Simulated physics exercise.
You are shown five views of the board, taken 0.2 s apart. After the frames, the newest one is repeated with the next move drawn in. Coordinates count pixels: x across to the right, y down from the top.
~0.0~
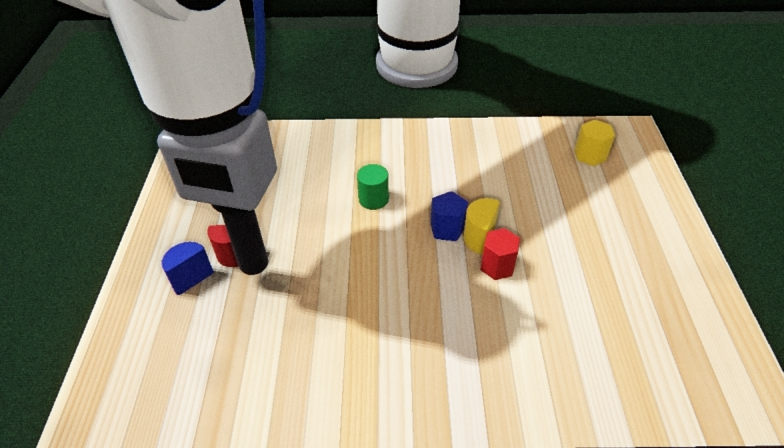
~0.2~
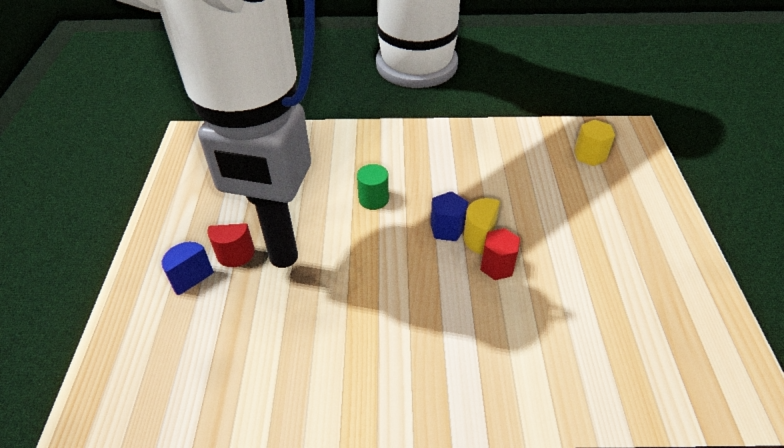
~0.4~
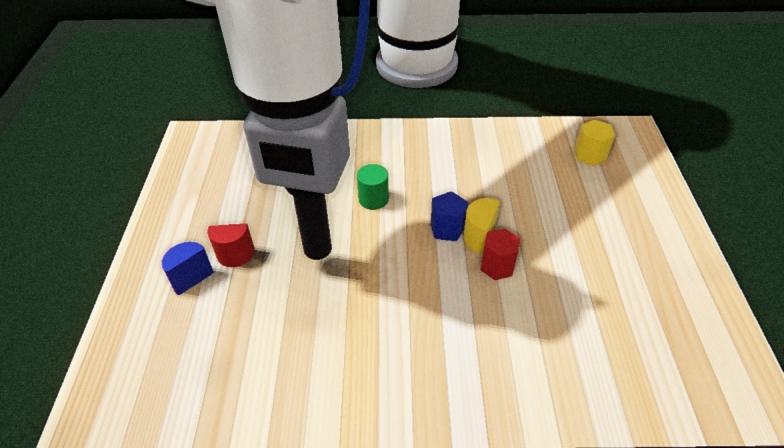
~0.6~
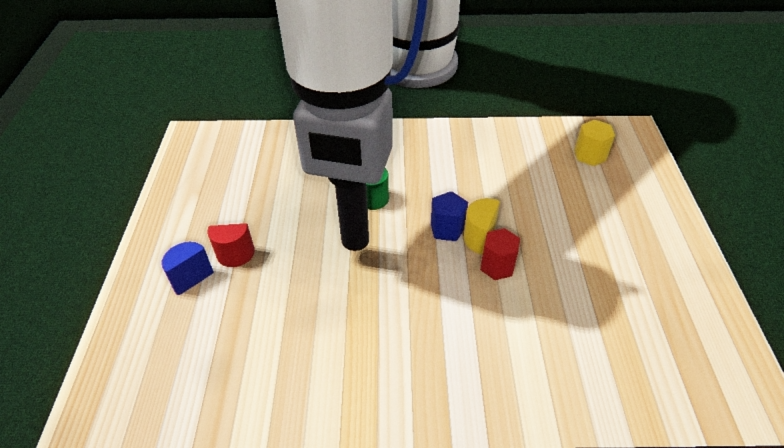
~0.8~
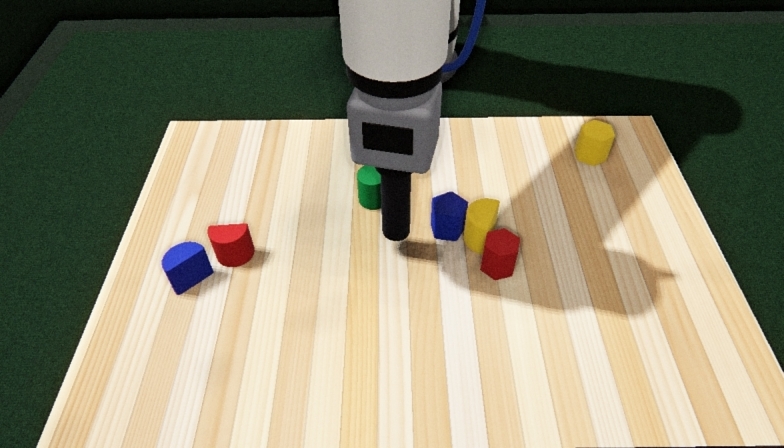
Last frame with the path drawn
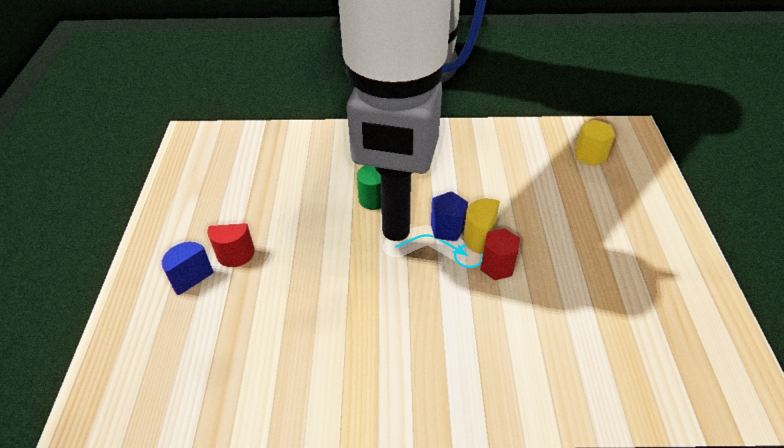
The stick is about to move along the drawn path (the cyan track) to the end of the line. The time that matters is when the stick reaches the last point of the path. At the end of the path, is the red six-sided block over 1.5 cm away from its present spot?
No
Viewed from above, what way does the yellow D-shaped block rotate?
In a top view, it turns clockwise.
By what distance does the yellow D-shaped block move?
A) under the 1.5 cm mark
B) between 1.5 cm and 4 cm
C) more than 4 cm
B: Between 1.5 cm and 4 cm.
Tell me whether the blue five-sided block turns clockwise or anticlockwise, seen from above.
The answer is counter-clockwise.
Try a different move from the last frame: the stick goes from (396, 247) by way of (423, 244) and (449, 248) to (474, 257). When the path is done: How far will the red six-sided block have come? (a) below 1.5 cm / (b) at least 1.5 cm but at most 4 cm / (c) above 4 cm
My answer is option a.
Drawn move, from (396, 247) via (420, 236) and (446, 243), ending at (469, 256).
On the path given first. Halfway along, stick at (437, 222); blue five-sided block at (462, 201), turned 20° anticlockwise; yellow D-shaped block at (493, 211), turned 15° clockwise.
At the end, stick at (471, 241); blue five-sided block at (468, 202), turned 45° anticlockwise; yellow D-shaped block at (503, 210), turned 30° clockwise; red six-sided block still.
